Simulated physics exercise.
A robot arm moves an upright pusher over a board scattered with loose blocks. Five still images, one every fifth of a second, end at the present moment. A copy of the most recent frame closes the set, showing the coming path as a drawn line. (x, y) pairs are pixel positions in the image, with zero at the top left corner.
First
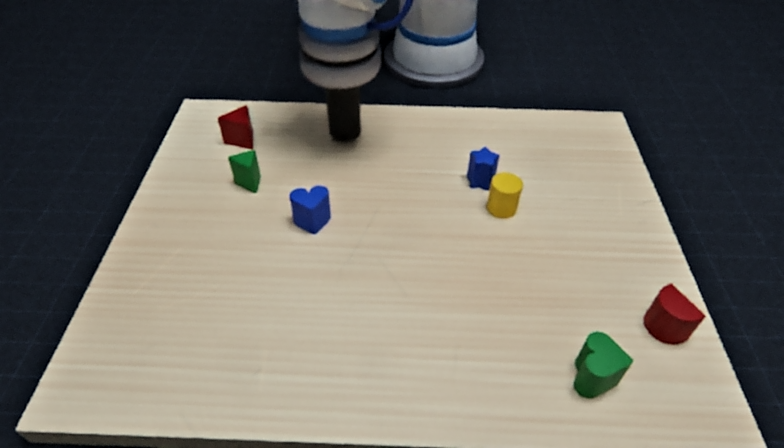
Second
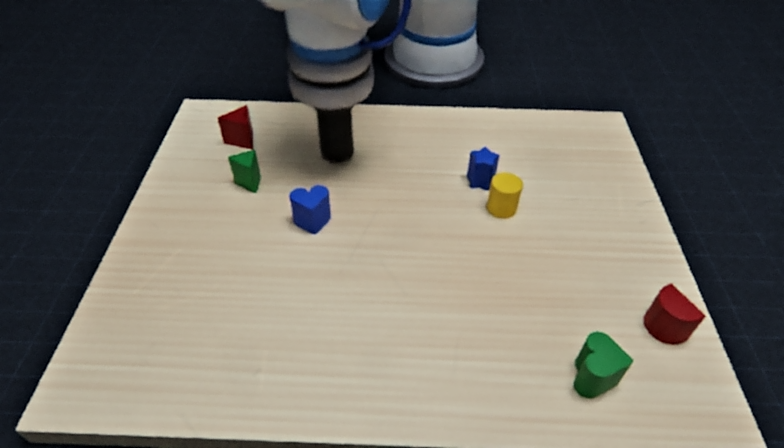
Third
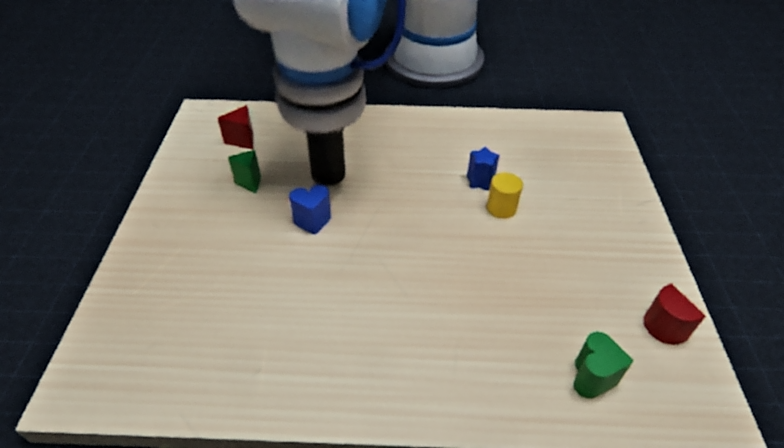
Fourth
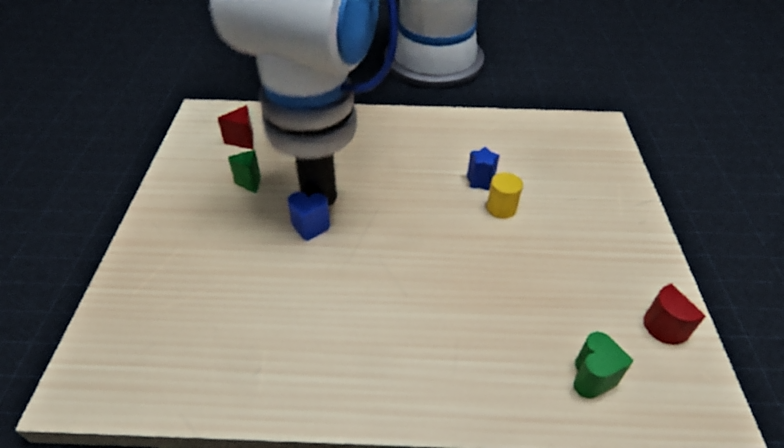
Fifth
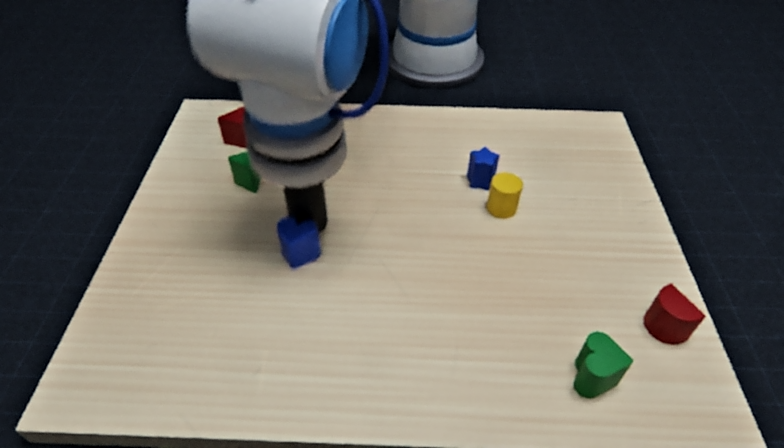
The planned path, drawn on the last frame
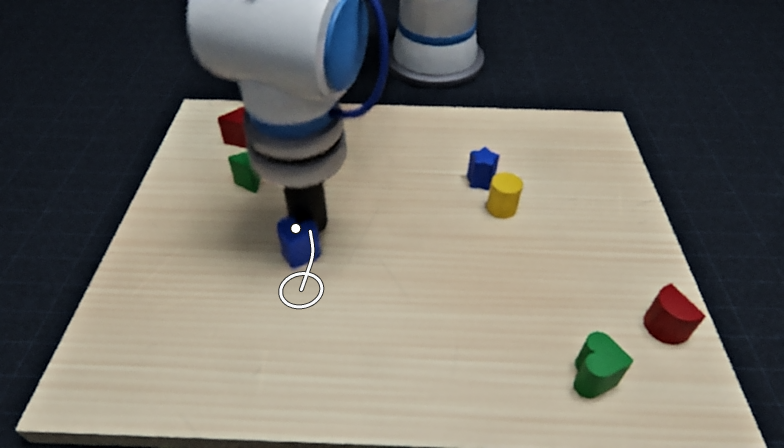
Robot arm lowering its black pusher toward the viewer across a wooden board, then nudging a blue heart block slightly forward.
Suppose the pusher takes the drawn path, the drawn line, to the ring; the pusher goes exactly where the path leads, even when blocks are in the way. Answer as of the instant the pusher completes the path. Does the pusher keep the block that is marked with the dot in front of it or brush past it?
The pusher still has the block that is marked with the dot in front of it when the path ends.
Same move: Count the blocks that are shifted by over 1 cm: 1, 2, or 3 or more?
Put simply, one block is moved more than 1 cm.
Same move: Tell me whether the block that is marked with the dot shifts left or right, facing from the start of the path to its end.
Rightward.
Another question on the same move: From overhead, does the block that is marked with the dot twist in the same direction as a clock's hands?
It seems so.
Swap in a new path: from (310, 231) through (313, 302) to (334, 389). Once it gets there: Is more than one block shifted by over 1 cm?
No - that is not the case.
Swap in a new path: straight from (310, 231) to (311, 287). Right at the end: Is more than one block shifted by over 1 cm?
Going by the path, no.
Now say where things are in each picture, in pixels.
The first picture shows tip of the pusher (345, 132), middles of tops, blue heart block (309, 195).
The second picture shows pusher (337, 152), nothing pushed.
The third picture shows pusher (329, 174), nothing pushed.
The fourth picture shows pusher (319, 197), blue heart block (307, 201).
The fifth picture shows pusher (309, 223), blue heart block (296, 228).
The line goes from (310, 231) by way of (313, 249) and (309, 269) to (301, 290); the dot is on the blue heart block.
On the path given first. Halfway along, pusher (310, 251); blue heart block (287, 257), turned 20° clockwise.
At the end, pusher (300, 282); blue heart block (268, 285), turned 30° clockwise.
